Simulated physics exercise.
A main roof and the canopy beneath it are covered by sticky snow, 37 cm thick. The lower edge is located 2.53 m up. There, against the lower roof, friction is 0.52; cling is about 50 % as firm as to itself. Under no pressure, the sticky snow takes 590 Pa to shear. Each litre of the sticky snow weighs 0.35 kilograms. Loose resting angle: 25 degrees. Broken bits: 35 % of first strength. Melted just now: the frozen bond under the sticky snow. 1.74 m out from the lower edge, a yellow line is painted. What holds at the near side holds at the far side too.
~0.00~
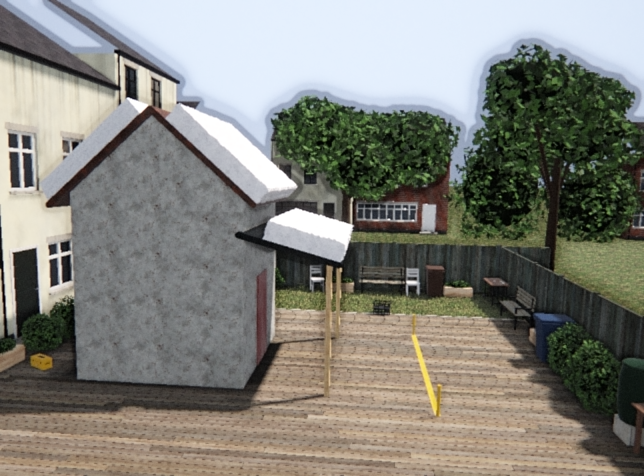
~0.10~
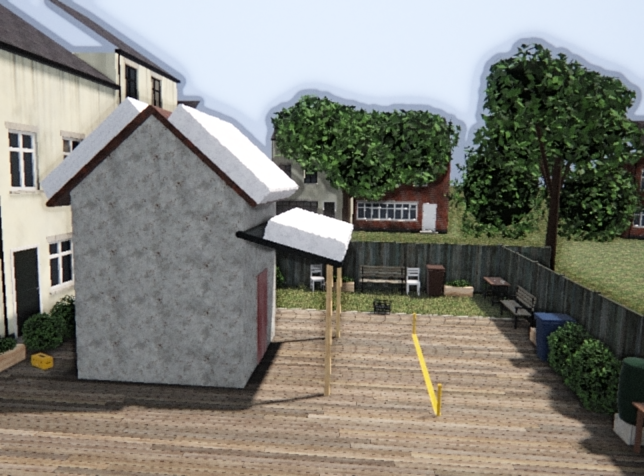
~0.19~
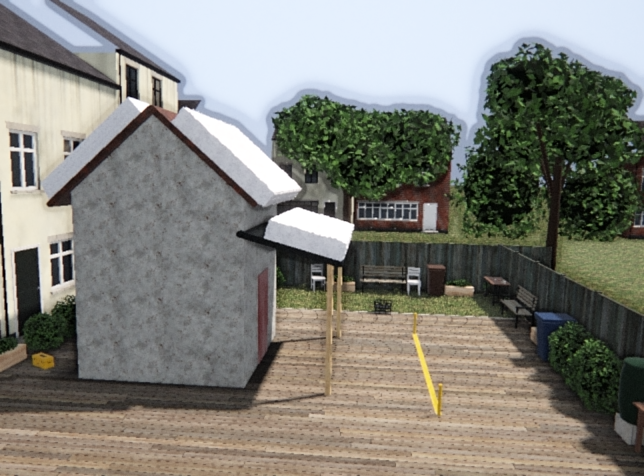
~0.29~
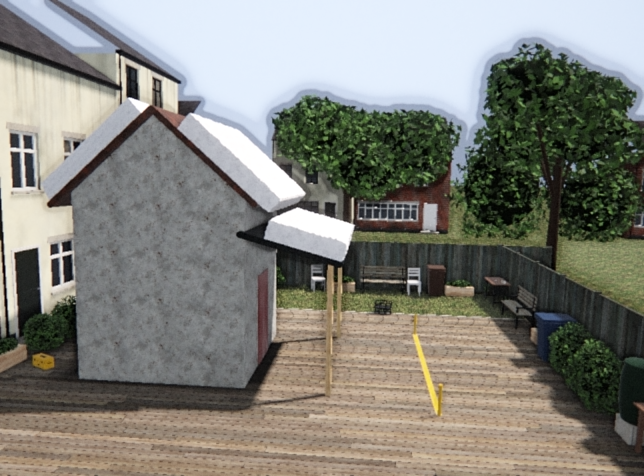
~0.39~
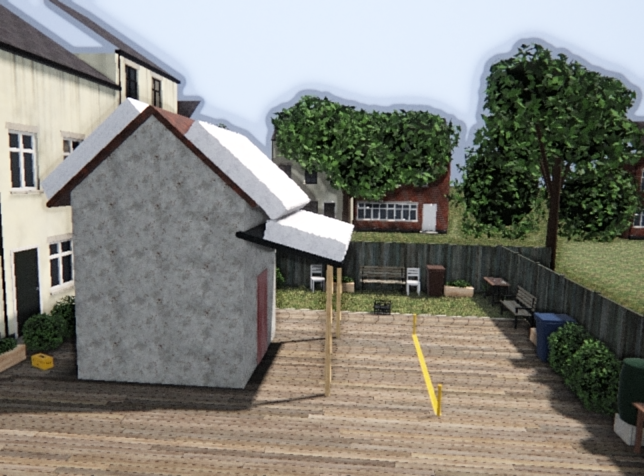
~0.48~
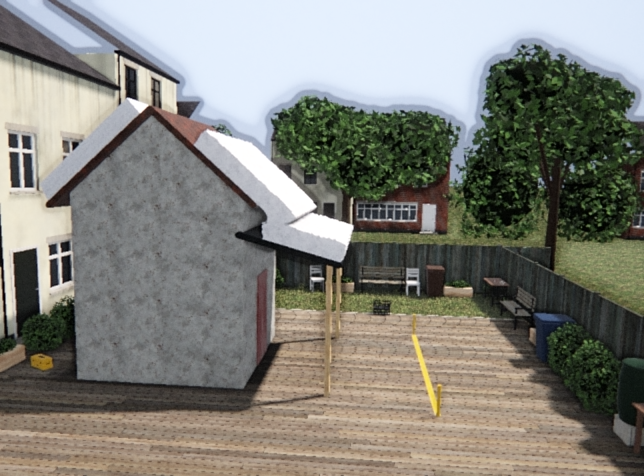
A thick white slab of snow slides in one piece down the right slope of a small grey building's roof, slowly at first and then faster, baring reddish-brown roof near the ridge as its lower edge pushes out over the snow-covered canopy. The building stands left on a plank-patterned yard, seen from a raised, still viewpoint. Cream houses, a yellow line, benches, fence and green trees surround it, unmoving.
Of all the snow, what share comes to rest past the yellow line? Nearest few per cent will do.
I would say 20 percent of it lands past the line.
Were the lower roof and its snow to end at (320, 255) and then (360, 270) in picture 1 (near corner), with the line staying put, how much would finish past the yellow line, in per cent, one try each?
I'd expect around 30 percent the first time and around 12 percent the second.
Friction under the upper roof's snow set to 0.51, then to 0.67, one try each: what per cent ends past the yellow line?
In that order: 1 %, 0 %.
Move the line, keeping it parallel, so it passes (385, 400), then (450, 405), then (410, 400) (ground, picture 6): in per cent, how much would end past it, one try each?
40 %, 14 %, 30 %.
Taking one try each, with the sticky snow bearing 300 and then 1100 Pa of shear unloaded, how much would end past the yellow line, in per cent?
Expect about 35 in a hundred, then about 3 in a hundred.
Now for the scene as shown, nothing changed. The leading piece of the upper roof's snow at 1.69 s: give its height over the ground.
0.0 m, more or less.
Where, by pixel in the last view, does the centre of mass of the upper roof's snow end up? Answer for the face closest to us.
Somewhere about (382, 334), I'd say.
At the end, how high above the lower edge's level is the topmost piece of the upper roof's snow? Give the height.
0.7 m or so.
By 1.04 s, none is below the lower edge and 0 % is past the line.
By 1.69 s, 44 % is below the lower edge and 2 % is past the line.
By 2.35 s, 59 % is below the lower edge and 20 % is past the line.
By 3.00 s, 59 % is below the lower edge and 20 % is past the line.
By 3.30 s, at the end, 59 % is below the lower edge and 20 % is past the line.
